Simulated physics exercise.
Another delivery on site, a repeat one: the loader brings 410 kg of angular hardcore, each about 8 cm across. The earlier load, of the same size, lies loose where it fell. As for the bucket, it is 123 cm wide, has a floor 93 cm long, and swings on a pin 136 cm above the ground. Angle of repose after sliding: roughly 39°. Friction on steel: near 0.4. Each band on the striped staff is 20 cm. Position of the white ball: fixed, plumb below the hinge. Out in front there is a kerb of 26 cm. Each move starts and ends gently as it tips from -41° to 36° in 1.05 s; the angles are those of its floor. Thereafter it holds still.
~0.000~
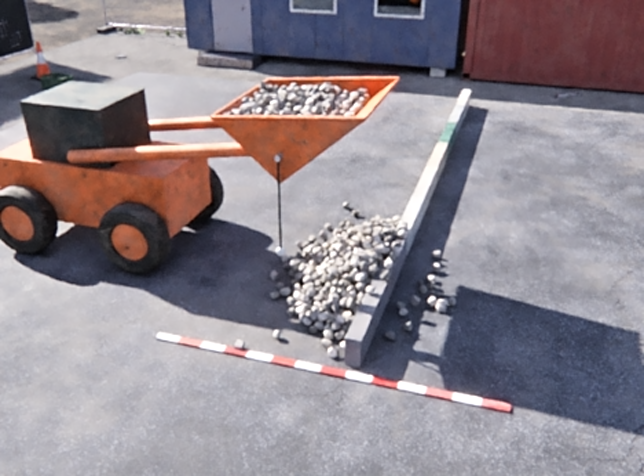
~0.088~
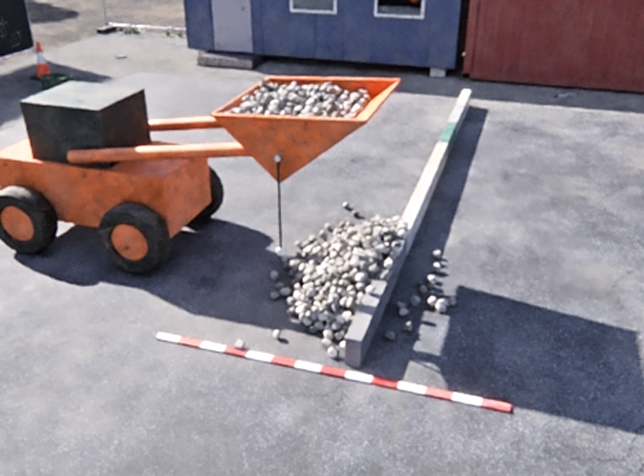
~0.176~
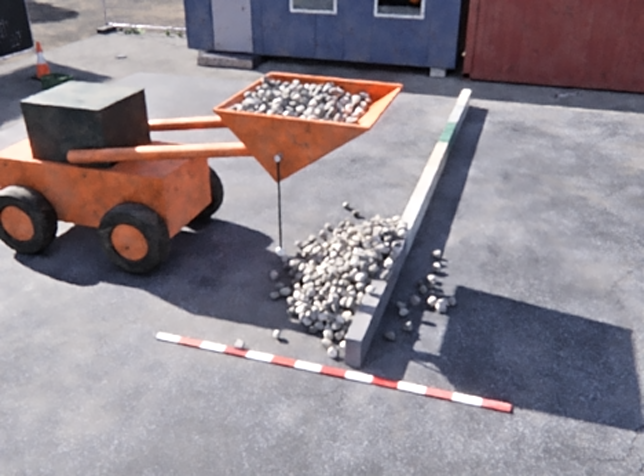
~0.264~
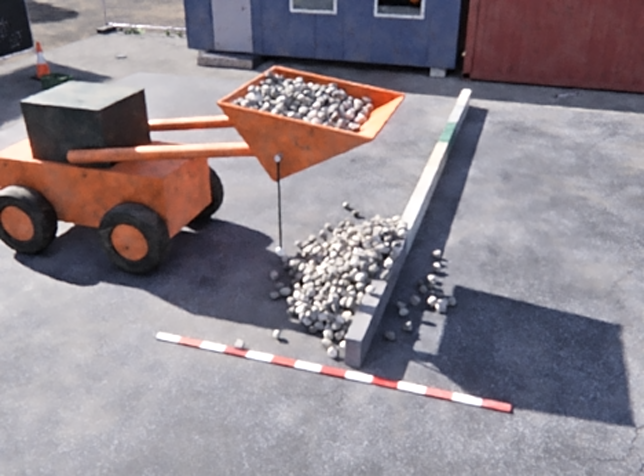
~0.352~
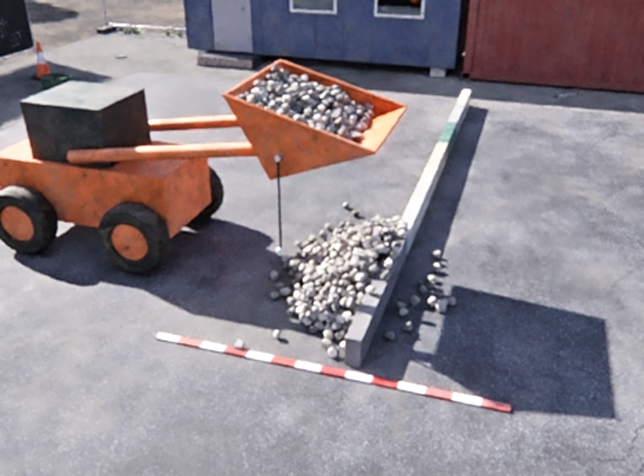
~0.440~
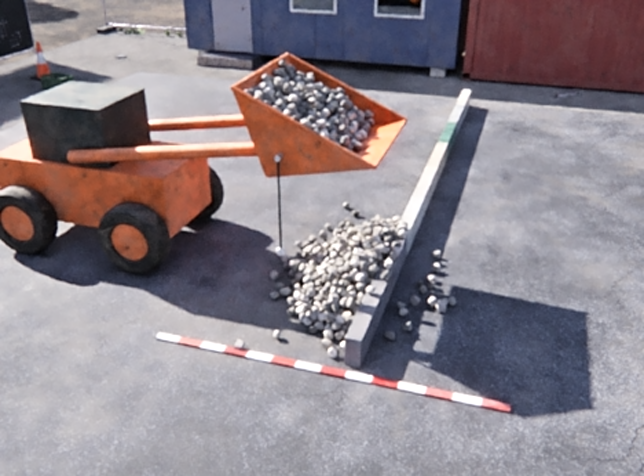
Orange loader tilting its stone-filled bucket gradually forward to the right, above a loose stone pile lying against a long kerb.
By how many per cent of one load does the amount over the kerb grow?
It grows by about 84 per cent of one load.
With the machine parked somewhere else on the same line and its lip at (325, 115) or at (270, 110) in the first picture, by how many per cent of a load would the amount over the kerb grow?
Some 20 percent first and 0 percent second.
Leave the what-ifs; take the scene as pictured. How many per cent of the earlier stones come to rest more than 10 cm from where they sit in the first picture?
I'd say roughly 5 per cent of them.
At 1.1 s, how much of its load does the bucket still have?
Roughly 85 per cent of its load.
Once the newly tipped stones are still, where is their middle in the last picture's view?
Their middle rests near (426, 276).
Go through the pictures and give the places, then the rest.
In the first picture, lip at (365, 119), floor tilted -41°, highest stones at (314, 92). The earlier load is highest near (372, 241), 37 cm above ground level, 98 % on this side of the kerb, 2 % over the kerb.
In the second picture, the bucket is at -39°, its lip at (367, 122); the top of the load is at (306, 90); the stones move at 0.1 m/s on average.
In the third picture, the bucket is at -35°, its lip at (369, 129); the top of the load is at (302, 89); the stones move at 0.3 m/s on average.
In the fourth picture, the bucket is at -29°, its lip at (373, 139); the top of the load is at (280, 83); the stones move at 0.4 m/s on average.
In the fifth picture, lip at (375, 153), floor tilted -21°, highest stones at (277, 77); the stones move at 0.4 m/s on average.
In the sixth picture, the bucket is at -12°, its lip at (375, 168); the top of the load is at (284, 72); the stones move at 0.4 m/s on average.
After 0.8 s the floor is at 24°; in per cent of one load, 100 in the bucket, 98 on this side of the kerb, 2 over the kerb; the foremost stones are at (438, 286).
After 1.1 s the floor is at 36°; in per cent of one load, 84 in the bucket, 114 on this side of the kerb, 2 over the kerb; the foremost stones are at (438, 286).
After 1.5 s the floor is at 36°; in per cent of one load, 34 in the bucket, 132 on this side of the kerb, 34 over the kerb; the foremost stones are at (456, 286).
After 4.2 s the floor is at 36°; in per cent of one load, 0 in the bucket, 113 on this side of the kerb, 87 over the kerb; the foremost stones are at (535, 312). Net gain over the kerb, 84.
